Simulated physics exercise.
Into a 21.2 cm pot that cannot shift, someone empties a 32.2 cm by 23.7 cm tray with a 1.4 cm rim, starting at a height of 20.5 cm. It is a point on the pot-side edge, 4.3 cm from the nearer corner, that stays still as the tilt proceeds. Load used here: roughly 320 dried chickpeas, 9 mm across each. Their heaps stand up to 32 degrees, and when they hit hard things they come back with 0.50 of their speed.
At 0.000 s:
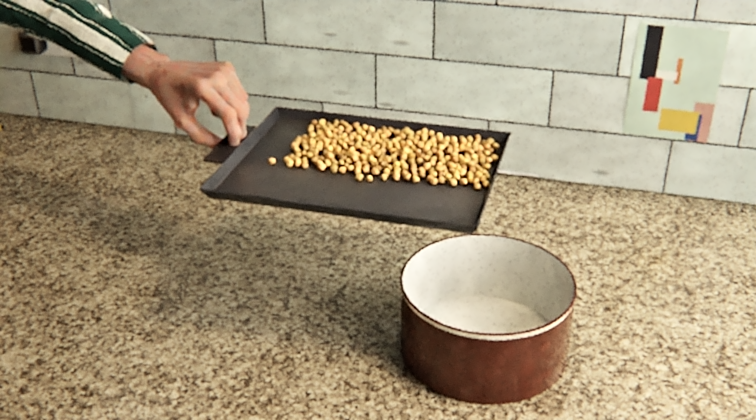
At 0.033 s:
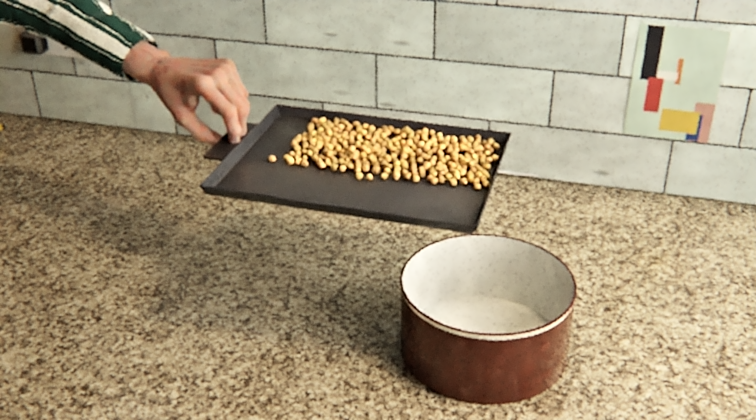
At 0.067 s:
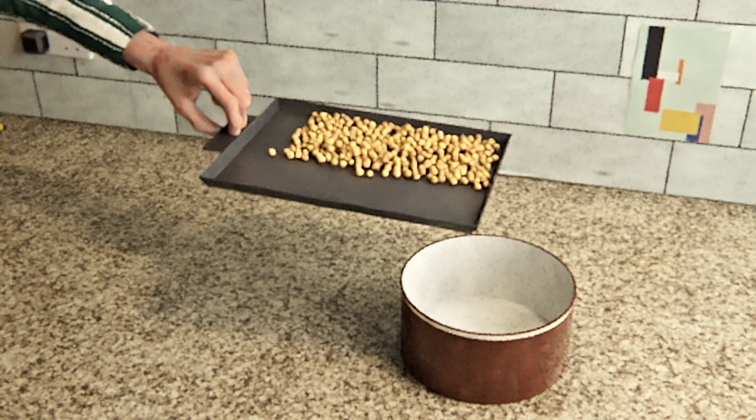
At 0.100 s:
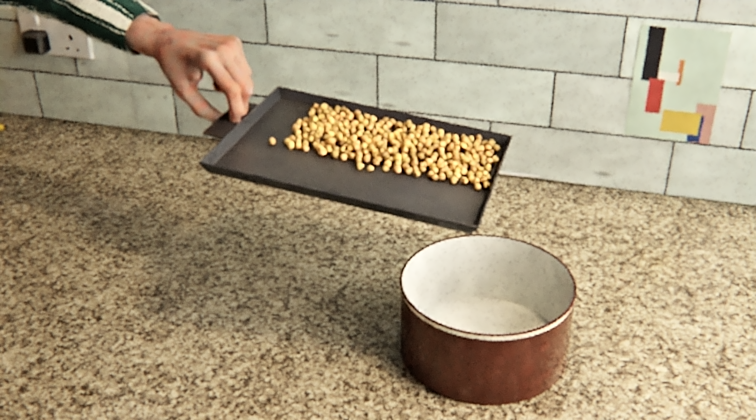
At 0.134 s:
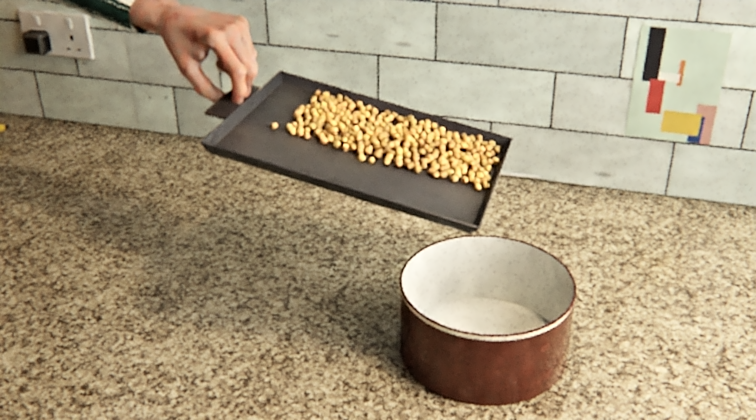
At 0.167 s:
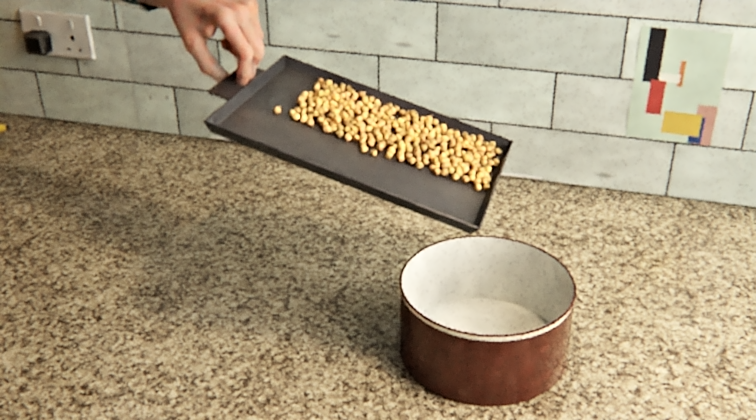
In the video, a hand in a green-and-white striped sleeve holds a dark tray of chickpeas above a speckled countertop, then raises its left side so the tray slants down toward a reddish-brown pot while the chickpeas stay bunched together.
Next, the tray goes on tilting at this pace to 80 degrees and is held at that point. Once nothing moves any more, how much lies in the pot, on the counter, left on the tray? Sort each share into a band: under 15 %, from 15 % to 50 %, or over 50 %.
Pot: From 15 % to 50 %; counter: Over 50 %; left on the tray: Under 15 %.
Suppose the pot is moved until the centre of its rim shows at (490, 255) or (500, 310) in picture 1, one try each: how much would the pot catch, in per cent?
About 55 percent the first time and about 15 percent the second.
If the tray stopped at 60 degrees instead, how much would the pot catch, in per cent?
Roughly 20 percent.
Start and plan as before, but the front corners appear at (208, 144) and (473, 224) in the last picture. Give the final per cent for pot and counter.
Pot: 50, counter: 50.
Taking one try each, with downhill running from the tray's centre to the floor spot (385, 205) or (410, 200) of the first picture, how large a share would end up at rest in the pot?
Around 40 % for the first direction, around 70 % for the second.
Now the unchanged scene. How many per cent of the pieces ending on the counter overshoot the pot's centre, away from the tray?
Some 90 per cent.
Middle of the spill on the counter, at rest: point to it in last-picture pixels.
(572, 279), roughly.
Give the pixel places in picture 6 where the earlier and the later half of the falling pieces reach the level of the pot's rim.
Early half: About (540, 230); late half: (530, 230).
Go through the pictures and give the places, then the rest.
In the first picture, tray tilt 0 degrees, front corners at (208, 187) and (472, 223); middle of the pieces at (393, 151); pot at (488, 280).
In the second picture, tray tilt 1 degrees, front corners at (208, 184) and (472, 223); middle of the pieces at (394, 150).
In the third picture, tray tilt 3 degrees, front corners at (207, 175) and (473, 223); middle of the pieces at (394, 147).
In the fourth picture, tray tilt 6 degrees, front corners at (207, 161) and (473, 223), lowest corner right back; middle of the pieces at (395, 143).
In the fifth picture, tray tilt 11 degrees, front corners at (209, 141) and (474, 223), lowest corner right back; middle of the pieces at (396, 137).
In the sixth picture, tray tilt 16 degrees, front corners at (213, 121) and (475, 223), lowest corner right back; middle of the pieces at (398, 131); pot at (487, 281). Its pace works out near 145 degrees a second.
After 0.39 s, tilt 48 degrees; the tray holds 100 %, the pot 0 %.
After 0.54 s, tilt 71 degrees; the tray holds 90 %, the pot 0 %.
After 0.81 s, tilt 80 degrees; the tray holds 5 %, the pot 25 %.
In the end, at 1.7 s, pot 30 %, counter 70 %, tray 0 %.
